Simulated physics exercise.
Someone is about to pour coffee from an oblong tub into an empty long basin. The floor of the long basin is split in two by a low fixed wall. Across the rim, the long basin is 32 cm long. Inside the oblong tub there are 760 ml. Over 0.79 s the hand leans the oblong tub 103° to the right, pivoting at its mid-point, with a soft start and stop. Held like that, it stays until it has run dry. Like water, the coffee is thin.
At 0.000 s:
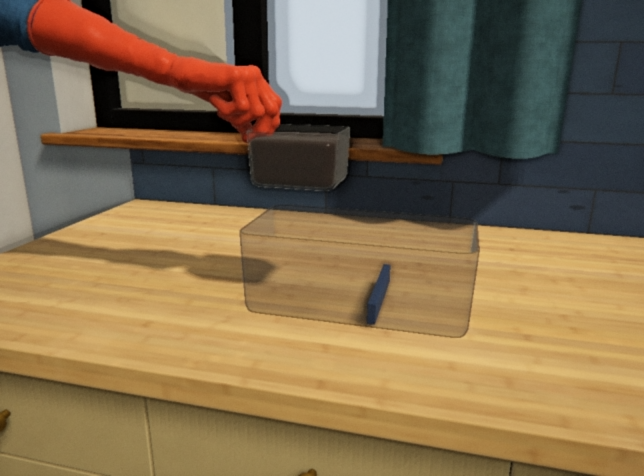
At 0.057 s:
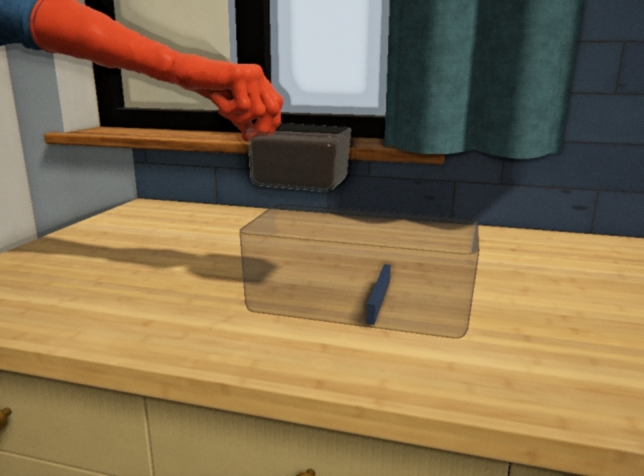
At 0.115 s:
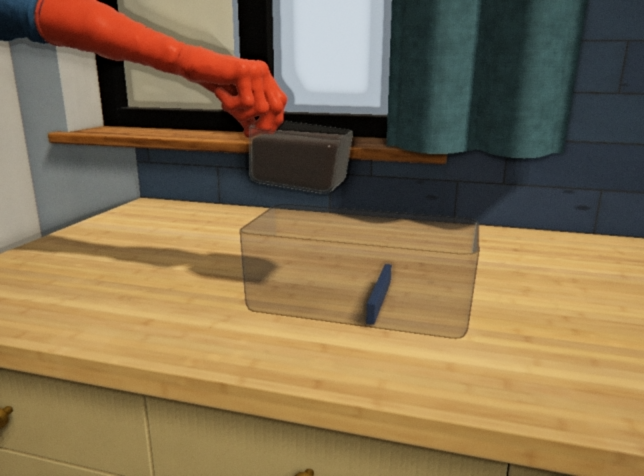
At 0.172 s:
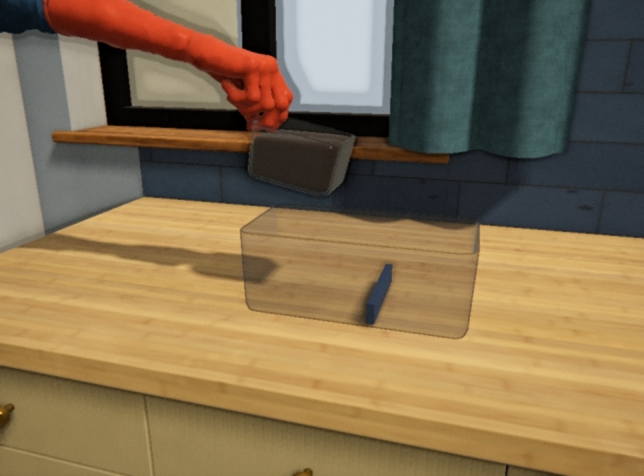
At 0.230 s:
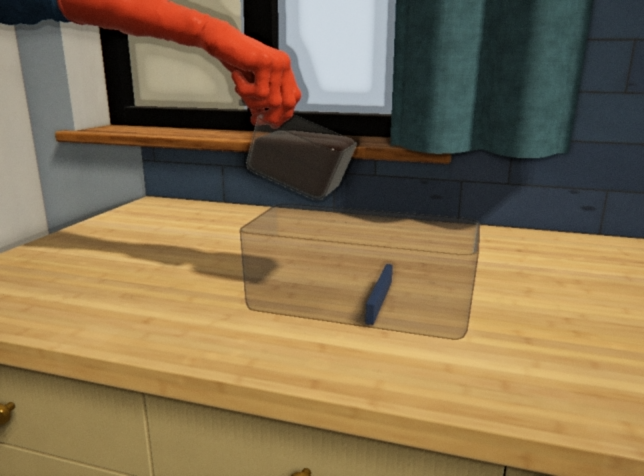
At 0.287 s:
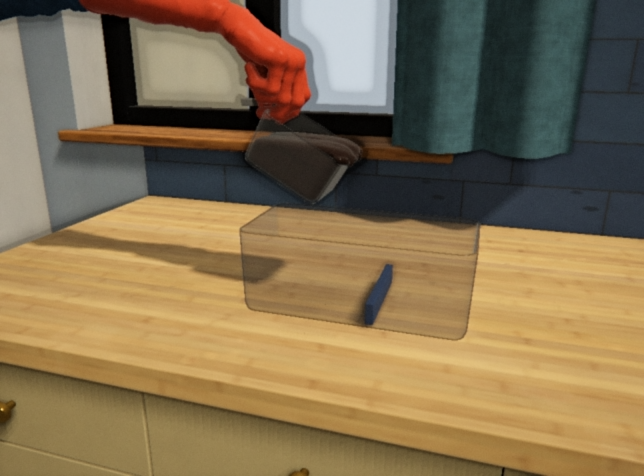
A red-gloved hand gradually tilts a dark oblong tub rightward above a clear long basin.
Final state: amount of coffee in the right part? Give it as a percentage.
Approximately 57 %.
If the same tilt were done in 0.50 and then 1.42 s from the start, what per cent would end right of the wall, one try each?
40 then 60 %.
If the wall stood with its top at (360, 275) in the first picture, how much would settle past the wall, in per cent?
Estimate: Close to 75 per cent.
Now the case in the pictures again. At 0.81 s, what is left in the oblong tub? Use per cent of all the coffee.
Close to 6 percent of the total.
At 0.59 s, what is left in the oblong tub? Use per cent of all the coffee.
Some 28 per cent.
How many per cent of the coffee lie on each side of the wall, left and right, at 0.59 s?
Left roughly 10, right roughly 32.
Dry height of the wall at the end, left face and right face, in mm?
Near 22 mm for the left and near 10 mm for the right.
By 0.59 s the tilt is 87° and 29 per cent is still to pour, 11 is left of the wall and 33 right of it.
By 0.81 s the tilt is 103° and 6 per cent is still to pour, 32 is left of the wall and 58 right of it.
By 1.04 s the tilt is 103° and 0 per cent is still to pour, 41 is left of the wall and 57 right of it.
By 1.29 s the tilt is 103° and 0 per cent is still to pour, 43 is left of the wall and 57 right of it.
At rest 43 per cent lies left of the wall, 57 right of it and 1 outside.
